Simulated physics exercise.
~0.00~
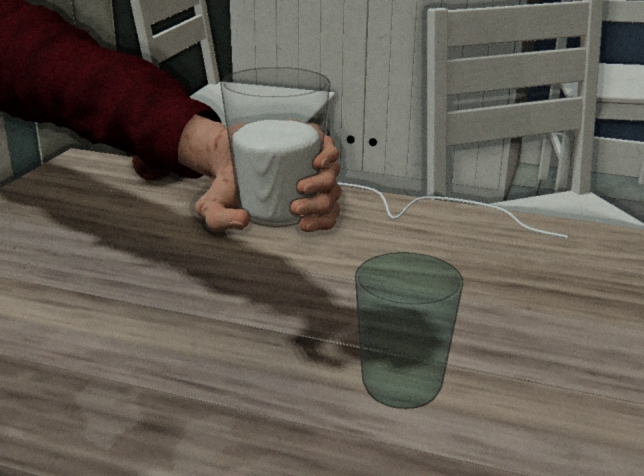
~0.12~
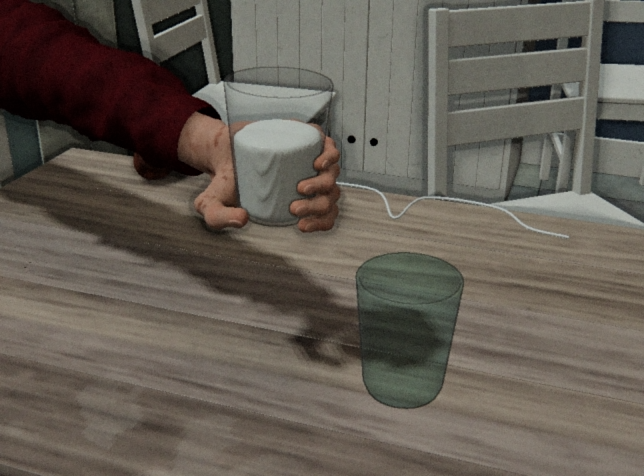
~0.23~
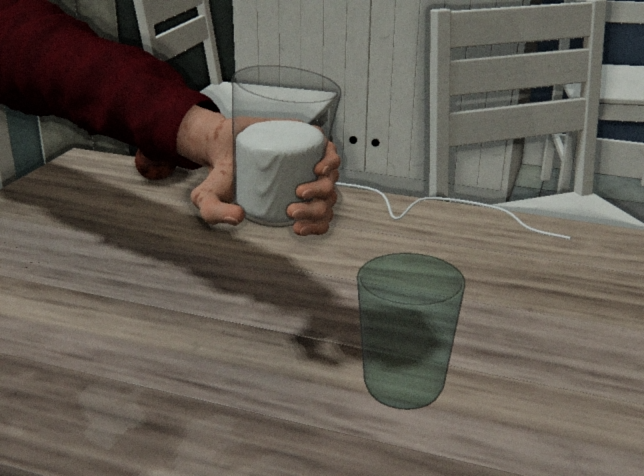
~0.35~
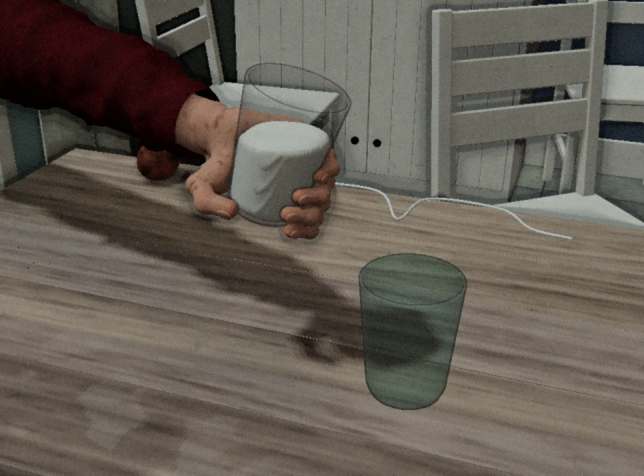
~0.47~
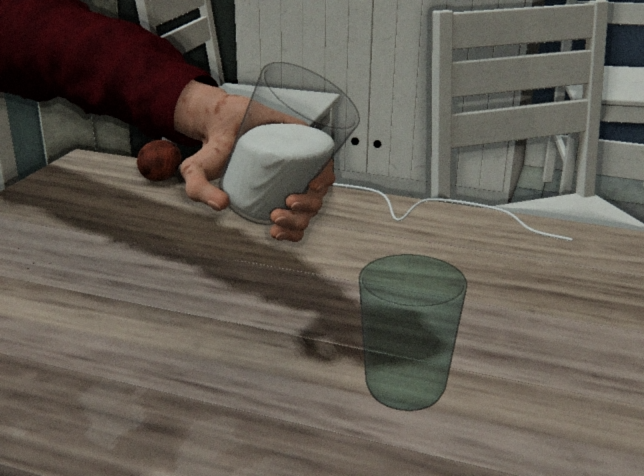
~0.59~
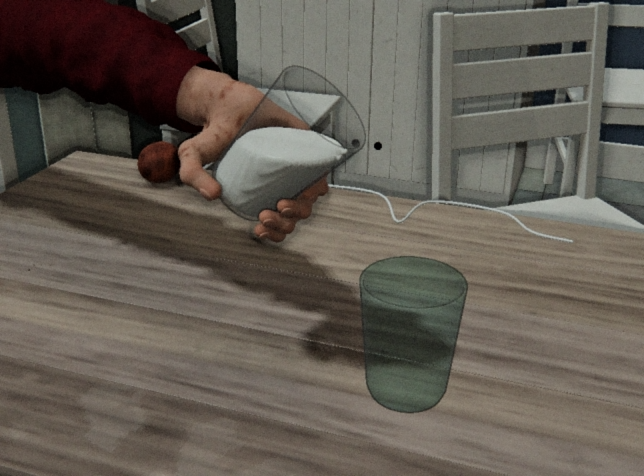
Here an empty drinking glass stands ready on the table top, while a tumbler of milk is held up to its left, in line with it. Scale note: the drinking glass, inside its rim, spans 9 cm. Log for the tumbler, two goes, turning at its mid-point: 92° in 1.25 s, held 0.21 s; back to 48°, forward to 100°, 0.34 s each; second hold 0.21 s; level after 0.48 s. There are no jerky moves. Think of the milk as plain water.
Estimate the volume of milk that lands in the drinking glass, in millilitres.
I would say roughly 285 ml.
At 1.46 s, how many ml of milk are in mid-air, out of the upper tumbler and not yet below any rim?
Roughly 20 ml.
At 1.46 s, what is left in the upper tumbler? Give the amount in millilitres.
Contents remaining: Around 30 ml.
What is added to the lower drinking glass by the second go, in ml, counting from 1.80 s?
I'd say close to 10 ml more ends up in it.
After 1.46 s the tilt is 92° and the drinking glass has 235 ml, the tumbler 30 ml, and 0 ml is on the table top.
After 1.80 s the tilt is 48° and the drinking glass has 270 ml, the tumbler 15 ml, and 0 ml is on the table top.
After 2.35 s the tilt is 100° and the drinking glass has 275 ml, the tumbler 5 ml, and 0 ml is on the table top.
After 2.69 s the tilt is 19° and the drinking glass has 285 ml, the tumbler 0 ml, and 0 ml is on the table top.
In the end the drinking glass has 285 ml, the tumbler 0 ml, and 0 ml is on the table top.
